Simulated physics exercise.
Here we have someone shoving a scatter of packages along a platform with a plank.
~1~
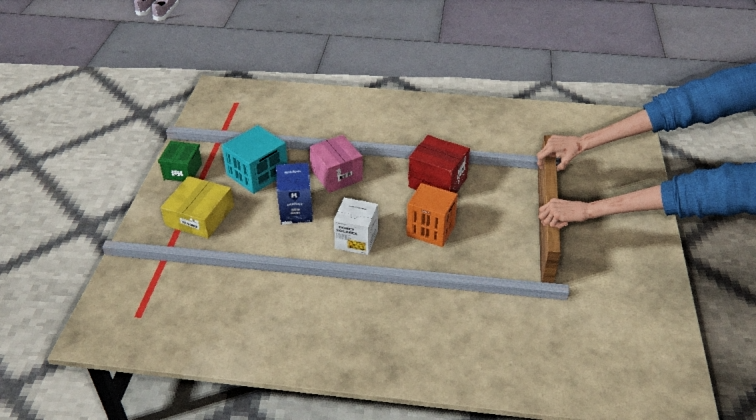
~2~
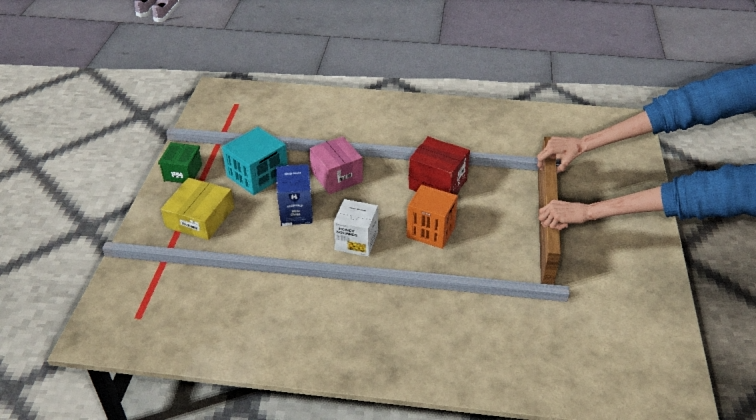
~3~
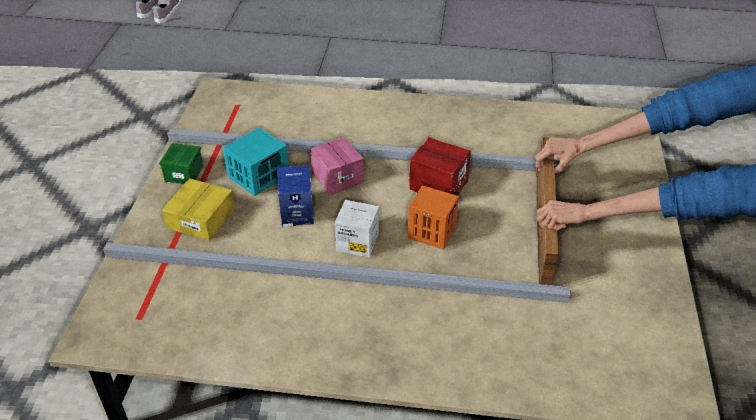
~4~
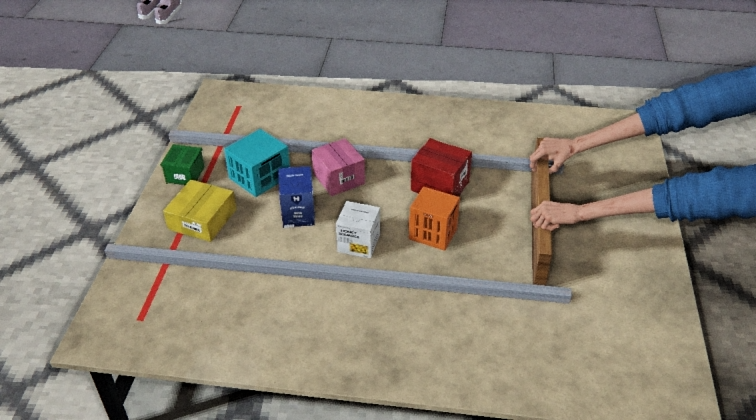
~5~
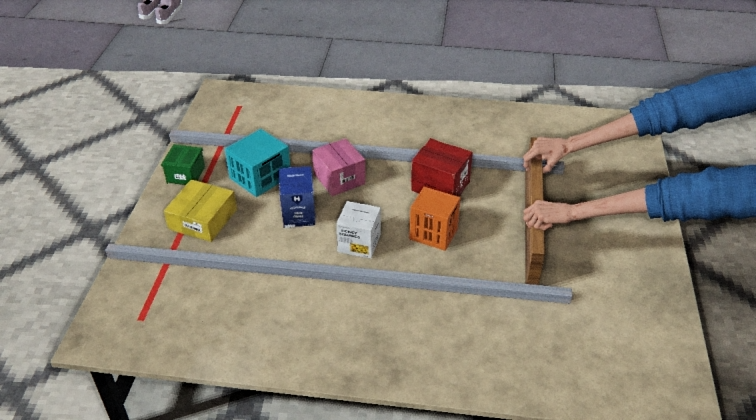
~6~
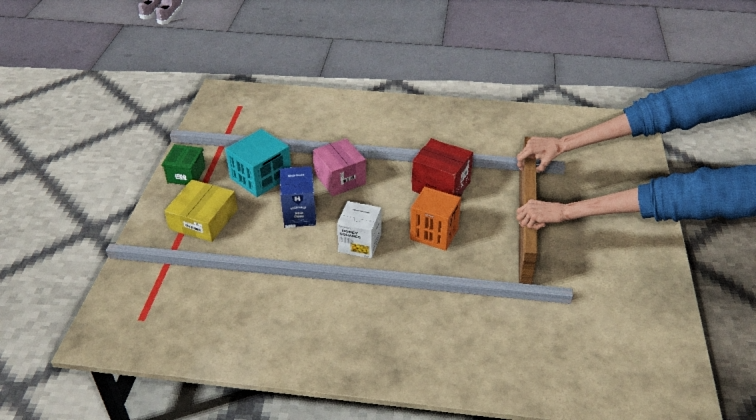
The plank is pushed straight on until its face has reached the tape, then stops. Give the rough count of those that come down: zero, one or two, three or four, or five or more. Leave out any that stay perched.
Outcome: The number that fall off is three or four.
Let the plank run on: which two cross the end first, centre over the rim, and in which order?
The order is the green tote, the turquoise crate.
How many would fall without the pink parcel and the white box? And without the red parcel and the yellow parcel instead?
Fallen: 3, and 2 in the other try.
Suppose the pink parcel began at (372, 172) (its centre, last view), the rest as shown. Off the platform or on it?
It falls.
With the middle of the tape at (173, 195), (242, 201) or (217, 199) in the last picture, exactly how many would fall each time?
Down on the ground: 5, 2 and 2.
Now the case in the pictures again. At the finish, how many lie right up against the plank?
It touches 3.
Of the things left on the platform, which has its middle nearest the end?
It is the blue box.
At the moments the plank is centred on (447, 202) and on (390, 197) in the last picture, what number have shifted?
2 and 4.
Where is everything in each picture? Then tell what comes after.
Green tote (181, 162); yellow parcel (198, 207); turquoise crate (256, 159); plank (548, 207); tape (194, 194), in the first frame.
Yellow parcel (198, 208); pink parcel (336, 165), in the second frame.
Turquoise crate (257, 161); plank (546, 209), in the third frame.
Green tote (183, 166); white box (359, 230), in the fourth frame.
Yellow parcel (201, 210); blue box (297, 197), in the fifth frame.
Green tote (185, 166); yellow parcel (202, 210); turquoise crate (259, 163); plank (527, 209); tape (198, 197), in the sixth frame.
Soon after, none off yet; green tote at rest near (185, 166); yellow parcel at rest near (202, 210); turquoise crate at rest near (259, 163).
Then, none off yet; green tote at rest near (185, 166); yellow parcel at rest near (202, 210); turquoise crate moved a little near (237, 159).
Further on, one off so far; green tote falling near (129, 222); yellow parcel moved about its own width near (160, 211); turquoise crate moved well along near (163, 157).
At rest, the number that fall off is three or four; fallen, pink parcel, turquoise crate, yellow parcel and green tote.
